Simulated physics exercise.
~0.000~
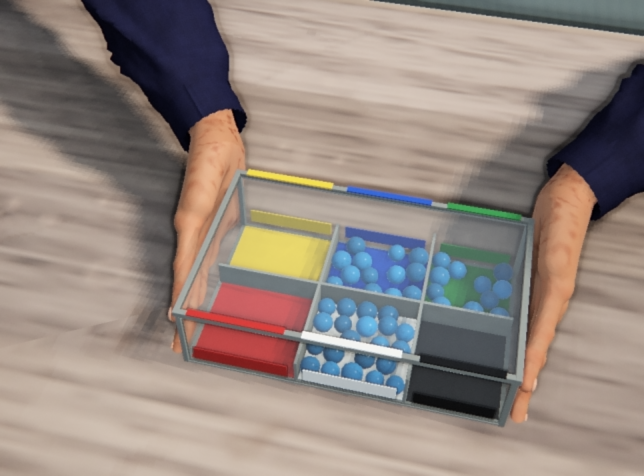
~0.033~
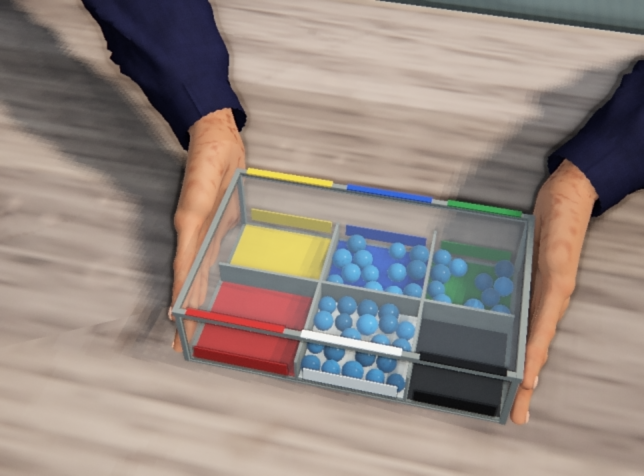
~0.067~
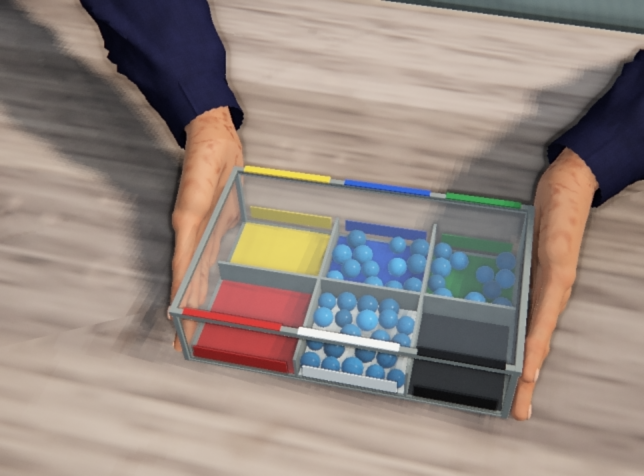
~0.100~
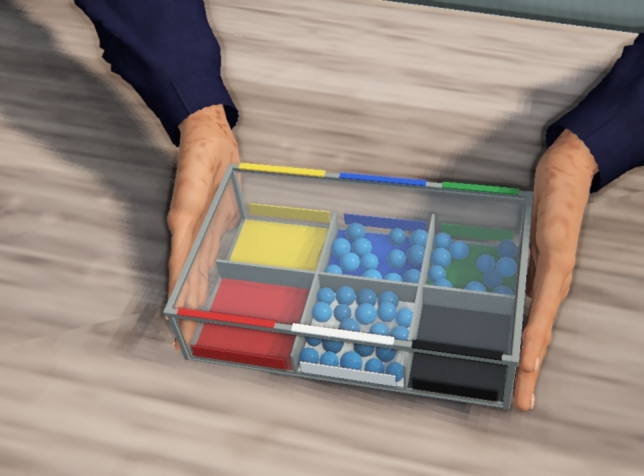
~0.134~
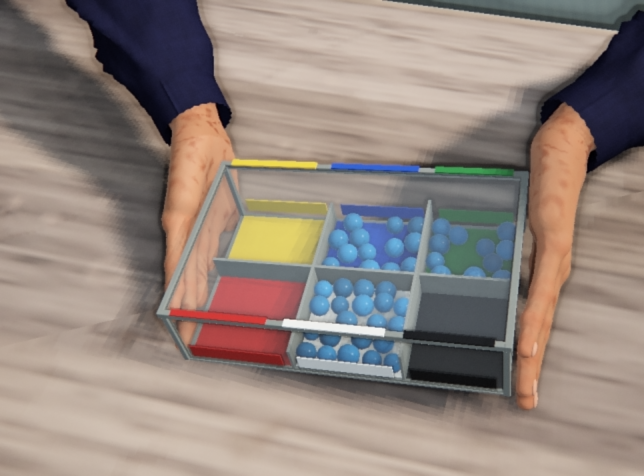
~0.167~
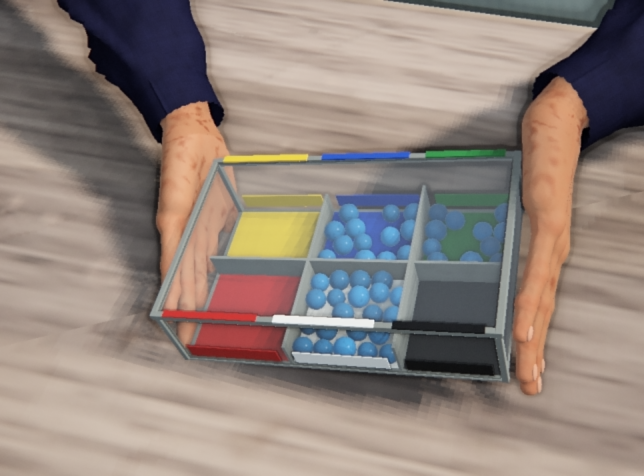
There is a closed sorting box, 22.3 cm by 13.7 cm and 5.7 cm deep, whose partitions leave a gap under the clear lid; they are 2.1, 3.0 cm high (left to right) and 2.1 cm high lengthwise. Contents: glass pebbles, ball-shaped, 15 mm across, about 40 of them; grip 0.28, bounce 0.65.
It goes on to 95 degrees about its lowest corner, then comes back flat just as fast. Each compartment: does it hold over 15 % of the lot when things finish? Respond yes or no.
Red compartment: Yes; blue compartment: No; green compartment: No; yellow compartment: No; white compartment: No; black compartment: No.
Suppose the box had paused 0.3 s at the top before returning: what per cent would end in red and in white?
In that case red 90, white 0.
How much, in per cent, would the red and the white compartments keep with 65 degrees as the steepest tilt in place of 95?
You'd see red with 10 % and white with 40 %.
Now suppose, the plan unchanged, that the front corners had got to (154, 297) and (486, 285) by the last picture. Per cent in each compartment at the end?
Each compartment ends with, in per cent, red 40, blue 5, green 0, yellow 55, white 0 and black 0.
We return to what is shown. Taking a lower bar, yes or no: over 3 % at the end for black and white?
Black: False; white: True.
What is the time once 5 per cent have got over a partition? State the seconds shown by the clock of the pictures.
0.75 s, roughly.
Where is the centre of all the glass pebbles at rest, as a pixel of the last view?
Close to pixel (252, 319).
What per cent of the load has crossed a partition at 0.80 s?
15 %.
After 0.80 s, tilt 95 degrees; red 10 %, blue 30 %, green 20 %, white 35 %.
Then, at 1.22 s, tilt 41 degrees; red 80 %, yellow 10 %, white 5 %.
After 1.72 s, tilt 0 degrees; red 80 %, yellow 10 %, white 5 %.
By 2.4 s all is still; red 80 %, blue 0 %, green 0 %, yellow 10 %, white 5 %, black 0 %.
